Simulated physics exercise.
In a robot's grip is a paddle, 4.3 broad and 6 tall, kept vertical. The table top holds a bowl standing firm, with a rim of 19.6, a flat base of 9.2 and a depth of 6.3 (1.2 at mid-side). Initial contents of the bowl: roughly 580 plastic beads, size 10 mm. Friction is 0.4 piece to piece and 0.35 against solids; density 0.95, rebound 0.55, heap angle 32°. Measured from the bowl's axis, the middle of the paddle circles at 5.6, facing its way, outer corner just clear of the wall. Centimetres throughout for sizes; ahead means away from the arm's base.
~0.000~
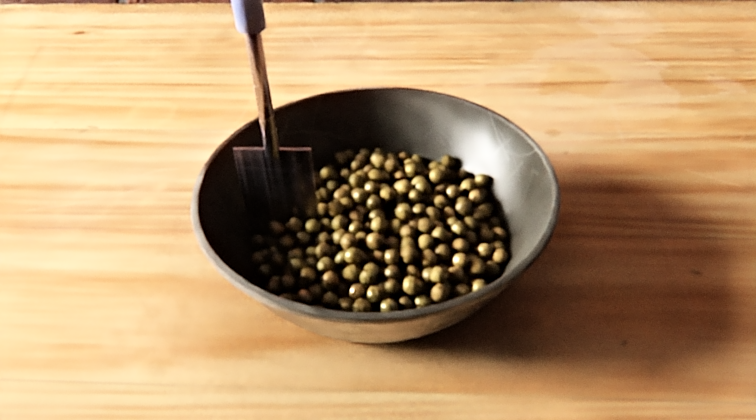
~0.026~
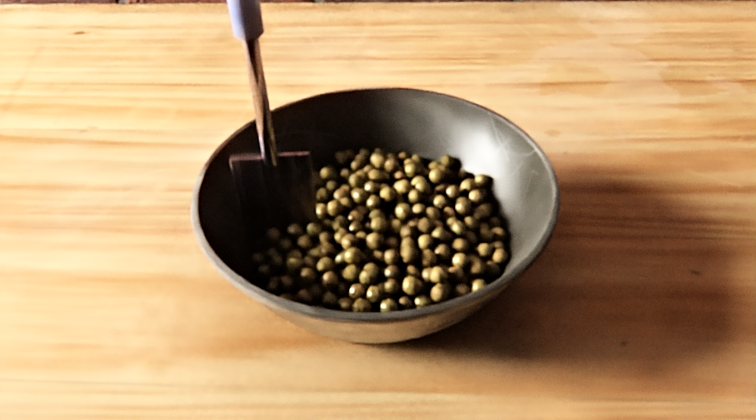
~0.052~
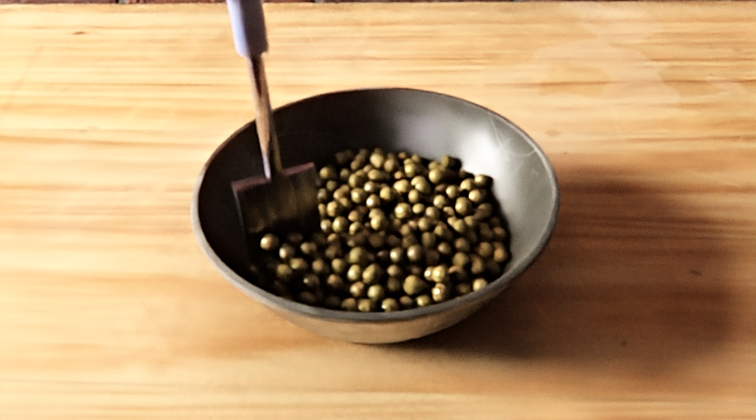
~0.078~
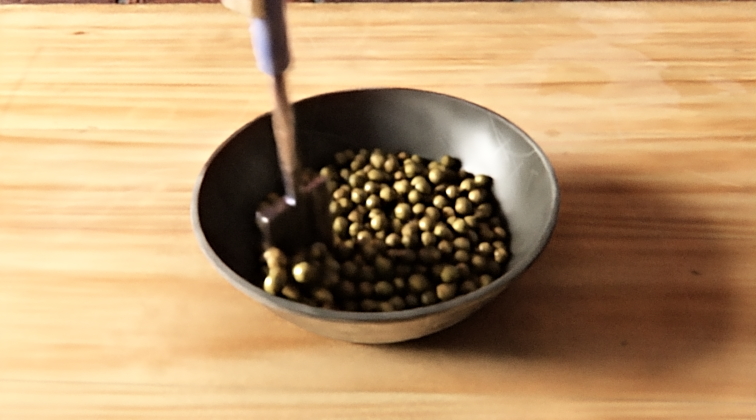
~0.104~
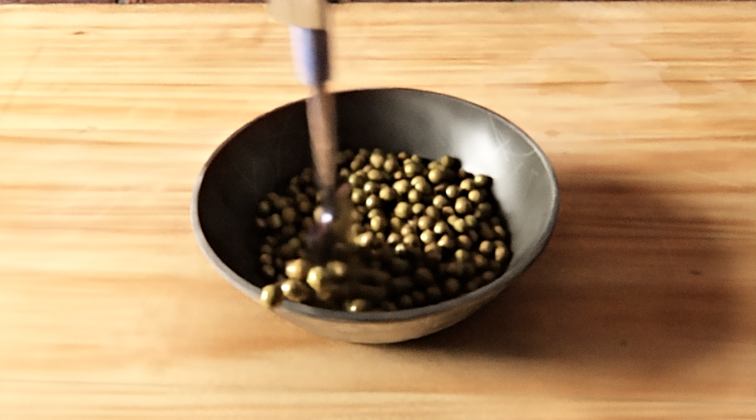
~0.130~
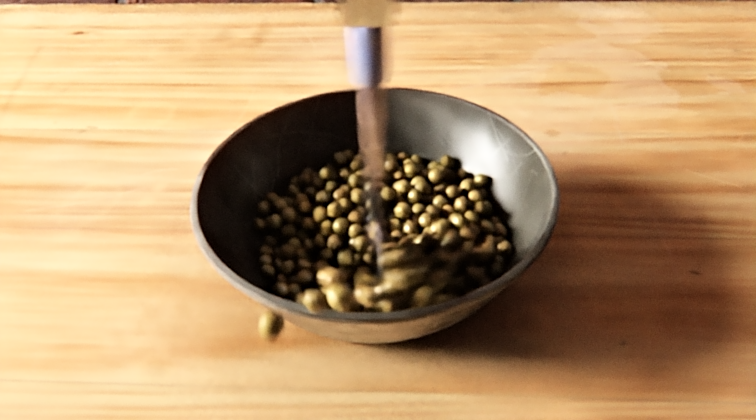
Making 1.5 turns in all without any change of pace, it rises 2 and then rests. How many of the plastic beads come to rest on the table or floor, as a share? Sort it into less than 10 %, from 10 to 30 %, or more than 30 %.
It goes in from 10 to 30 %.
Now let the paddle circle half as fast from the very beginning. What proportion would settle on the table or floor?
Then roughly 0 per cent.
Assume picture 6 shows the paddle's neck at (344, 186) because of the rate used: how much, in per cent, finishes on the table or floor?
About 15 %.
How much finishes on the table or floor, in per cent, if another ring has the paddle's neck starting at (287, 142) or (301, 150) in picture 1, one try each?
I'd guess some 25 and 15 percent.
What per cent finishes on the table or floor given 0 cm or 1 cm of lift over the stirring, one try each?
Some 35 and 25 per cent.
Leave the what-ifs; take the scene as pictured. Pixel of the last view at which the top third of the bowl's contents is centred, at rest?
(371, 223).
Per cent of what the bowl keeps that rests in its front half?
Estimate: Some 50 %.
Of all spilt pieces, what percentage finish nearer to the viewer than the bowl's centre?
Close to 30 in a hundred.
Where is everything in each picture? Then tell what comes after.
In the first picture, paddle neck at (268, 125), 0° round; upper third of the load around (379, 225), from x 260 to 500, top at y 155; 579 in the bowl.
In the second picture, paddle neck at (266, 132), 7° round; upper third of the load around (379, 225), from x 260 to 500, top at y 155.
In the third picture, paddle neck at (271, 152), 28° round; upper third of the load around (376, 229), from x 255 to 500, top at y 155.
In the fourth picture, paddle neck at (292, 171), 50° round; upper third of the load around (379, 234), from x 260 to 500, top at y 155.
In the fifth picture, paddle neck at (329, 184), 73° round; upper third of the load around (384, 238), from x 260 to 500, top at y 155; 578 in the bowl, 1 in flight or on the tool.
In the sixth picture, paddle neck at (375, 186), 95° round; upper third of the load around (407, 237), from x 260 to 505, top at y 155; 576 in the bowl, 3 in flight or on the tool.
By 0.33 s, 266° round, highest piece 9 above the table; 522 in the bowl, 20 on the table or floor, 37 in flight or on the tool.
By 0.53 s, 77° round, highest piece 8 above the table; 490 in the bowl, 79 on the table or floor, 10 in flight or on the tool.
By 0.82 s, 180° round, highest piece 8 above the table; 487 in the bowl, 91 on the table or floor, 1 in flight or on the tool.
By 1.52 s, 180° round, highest piece 4 above the table; 487 in the bowl, 92 on the table or floor.
Final count, 487 in the bowl, 92 on the table or floor. That is 16 % on the table or floor.
